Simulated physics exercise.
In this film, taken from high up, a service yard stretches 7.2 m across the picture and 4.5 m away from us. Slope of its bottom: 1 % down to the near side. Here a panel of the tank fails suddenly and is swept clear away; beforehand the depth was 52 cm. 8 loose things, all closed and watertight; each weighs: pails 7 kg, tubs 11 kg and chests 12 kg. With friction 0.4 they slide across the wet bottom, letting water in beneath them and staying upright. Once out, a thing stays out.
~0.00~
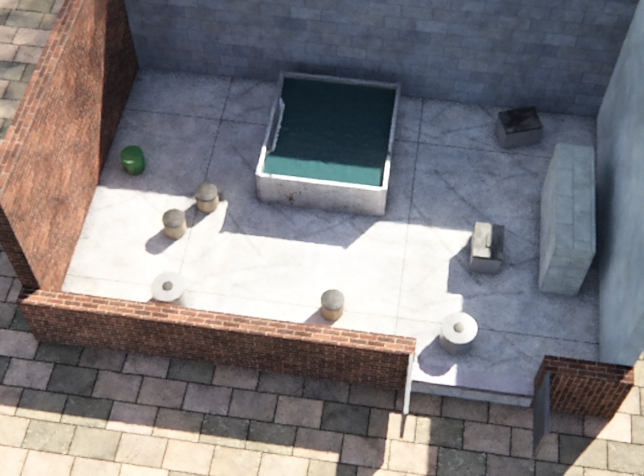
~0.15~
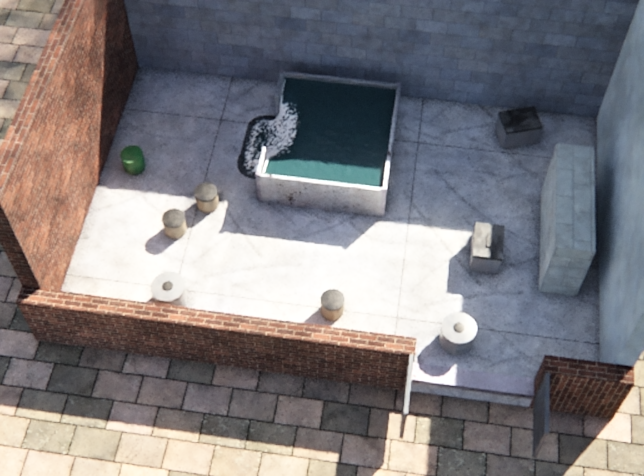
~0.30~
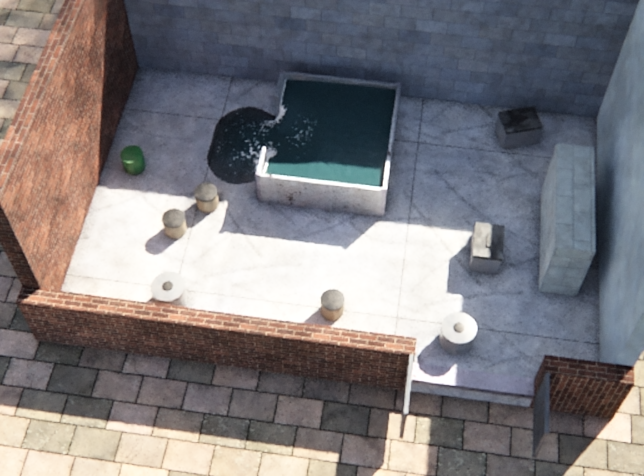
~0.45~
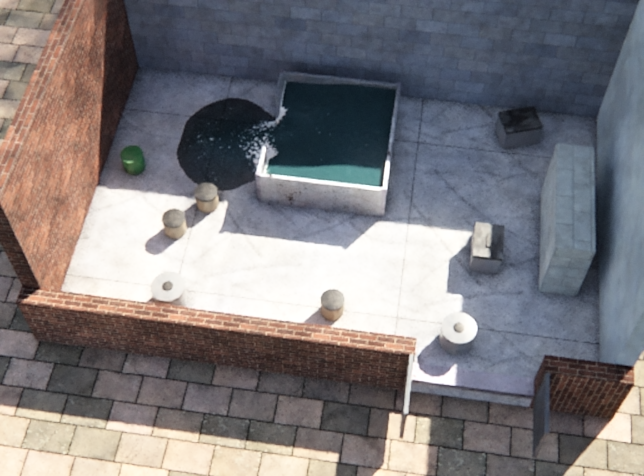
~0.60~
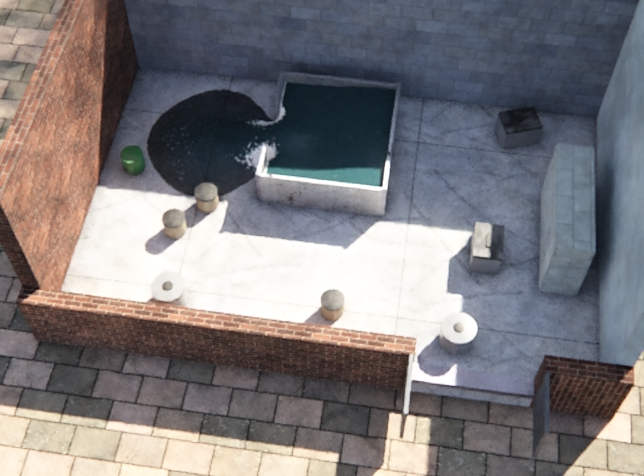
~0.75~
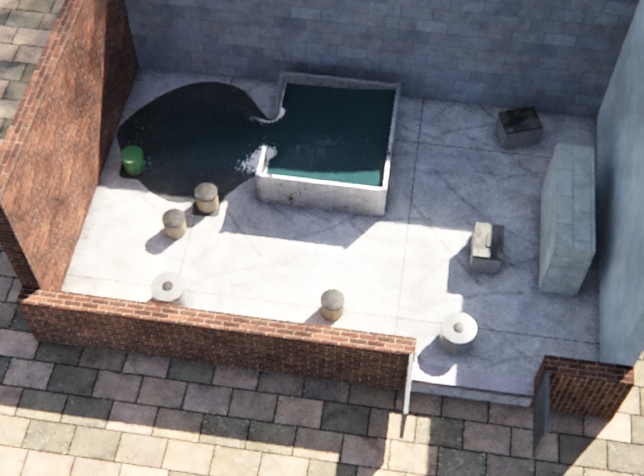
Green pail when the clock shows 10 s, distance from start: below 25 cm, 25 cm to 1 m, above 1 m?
Above 1 m.
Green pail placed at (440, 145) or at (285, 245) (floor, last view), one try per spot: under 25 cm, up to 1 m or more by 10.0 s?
Try one: It hardly moves. Try two: It hardly moves.
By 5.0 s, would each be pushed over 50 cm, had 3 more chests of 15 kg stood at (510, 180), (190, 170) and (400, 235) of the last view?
Taking them in the order given: Falls short, exceeds it and falls short.
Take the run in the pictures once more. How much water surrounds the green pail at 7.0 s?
Depth: About 5 cm.
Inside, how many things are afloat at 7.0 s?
At that moment it comes to 0.
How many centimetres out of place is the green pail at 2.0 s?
Displacement near 140 cm.
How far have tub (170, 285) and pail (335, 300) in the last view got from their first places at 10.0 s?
In turn: 250 cm, 60 cm.
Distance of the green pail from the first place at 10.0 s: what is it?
Roughly 400 cm.
After 2.0 s the green pail is near (105, 230), 1.3 m from its start, aground; 0 of 8 are out; 0 afloat.
After 4.5 s the green pail is near (221, 285), 2.6 m from its start, aground; 0 of 8 are out; 0 afloat.
After 7.0 s the green pail is near (352, 290), 3.9 m from its start, aground; 0 of 8 are out; 0 afloat.
After 10.0 s the green pail is near (359, 289), 3.9 m from its start, aground; 0 of 8 are out; 1 afloat.
